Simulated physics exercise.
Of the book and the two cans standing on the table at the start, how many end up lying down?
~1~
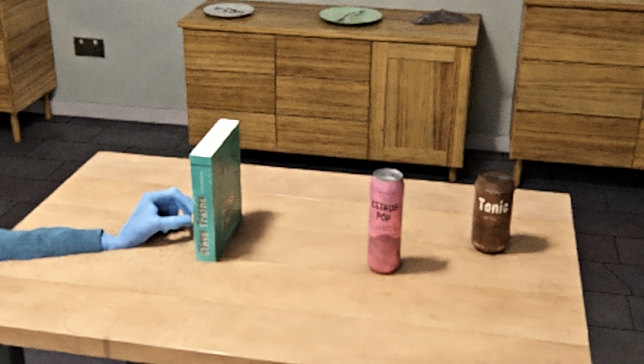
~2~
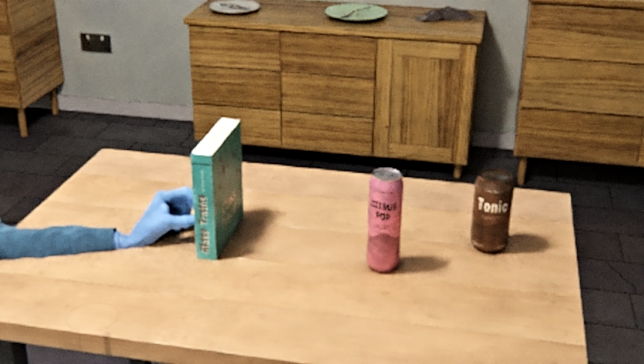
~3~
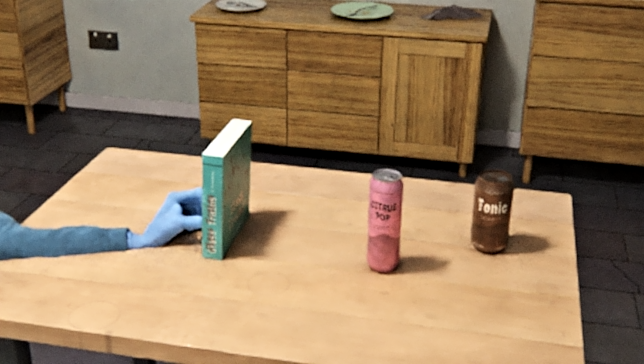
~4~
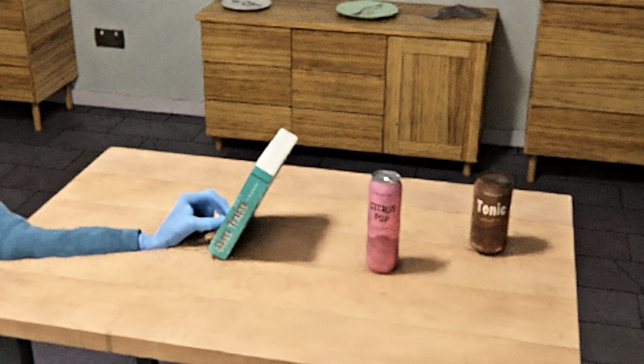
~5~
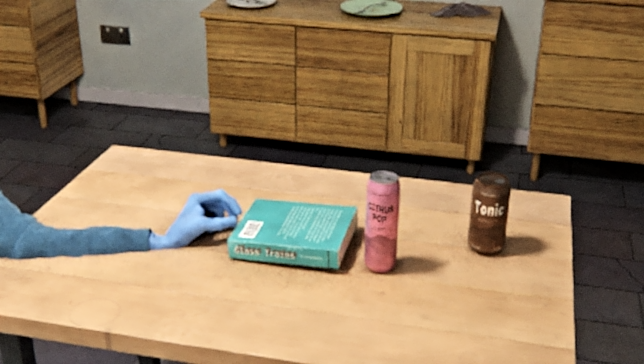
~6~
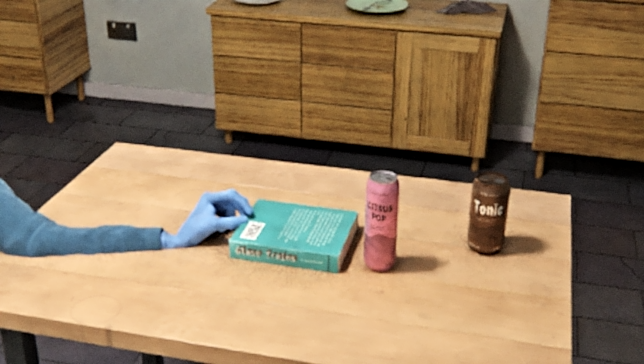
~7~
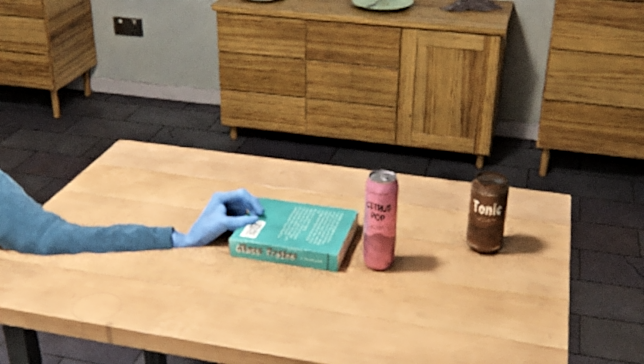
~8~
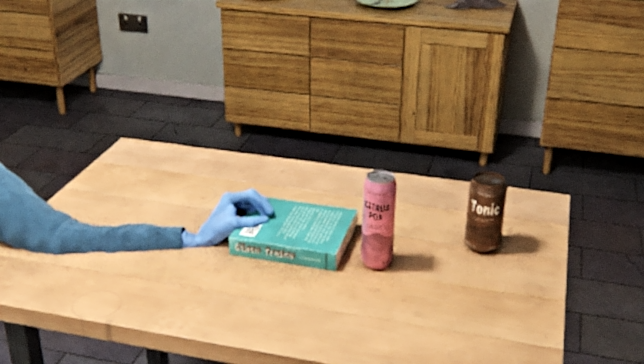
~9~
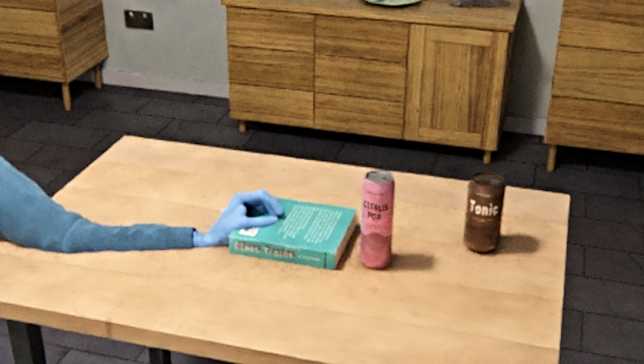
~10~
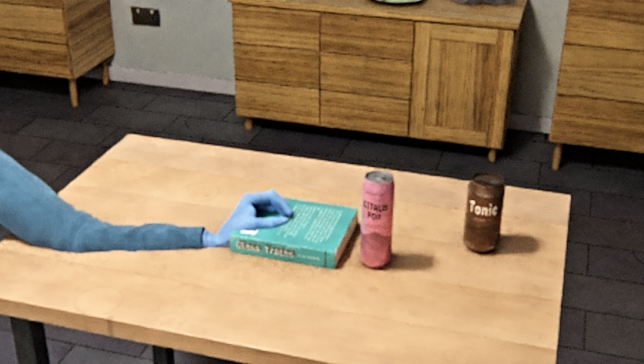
One of them ends up lying down, the turquoise book, while the pink can and the brown can stay upright.
